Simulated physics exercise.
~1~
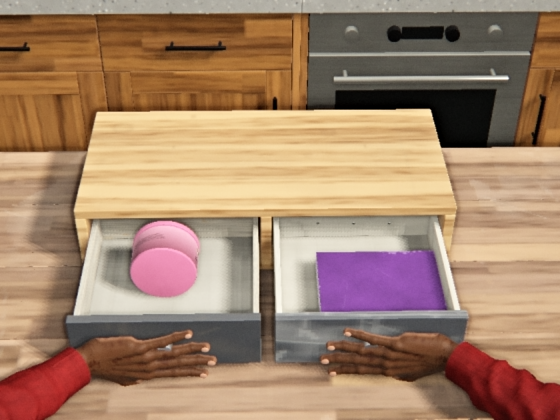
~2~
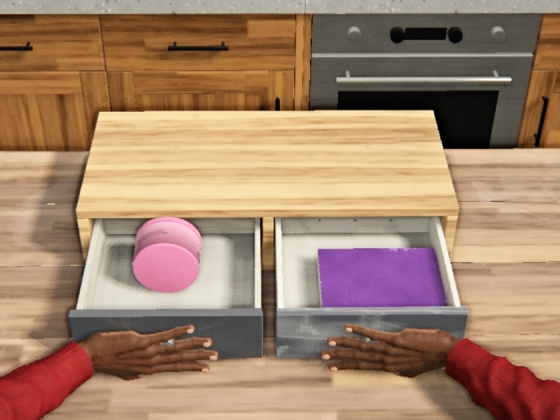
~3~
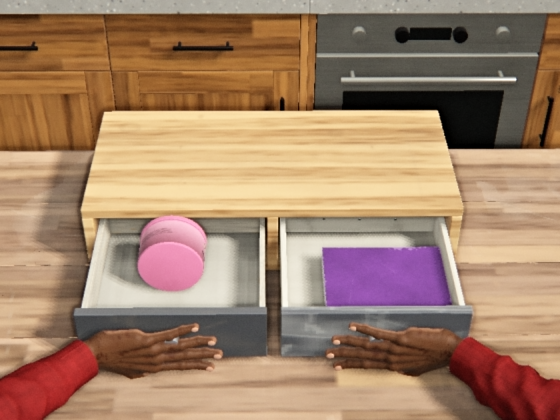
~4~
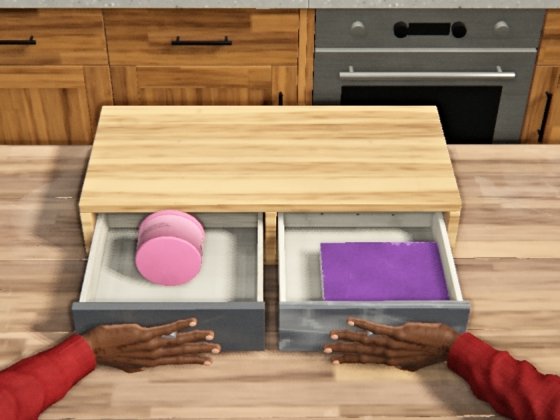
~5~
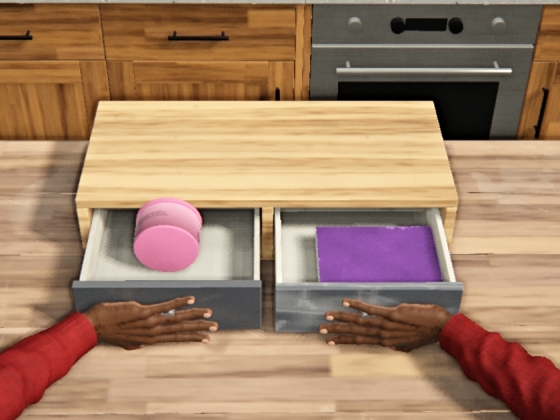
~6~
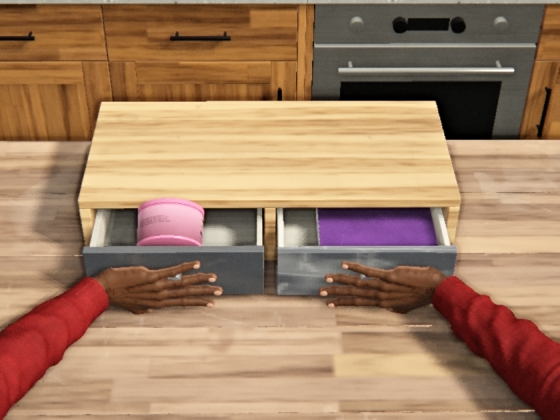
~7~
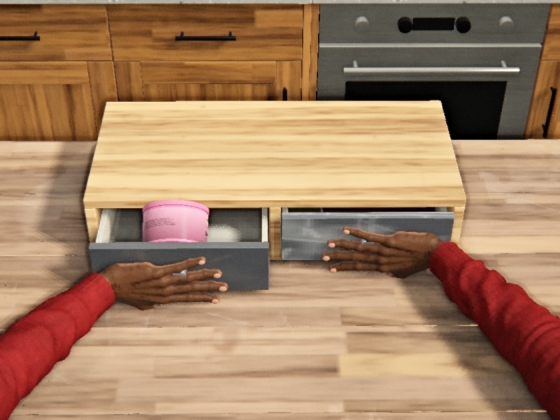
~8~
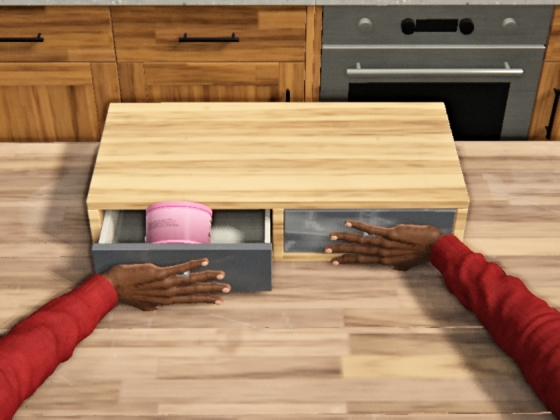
Two hands push in both drawers, but only the right one, holding something purple, closes.
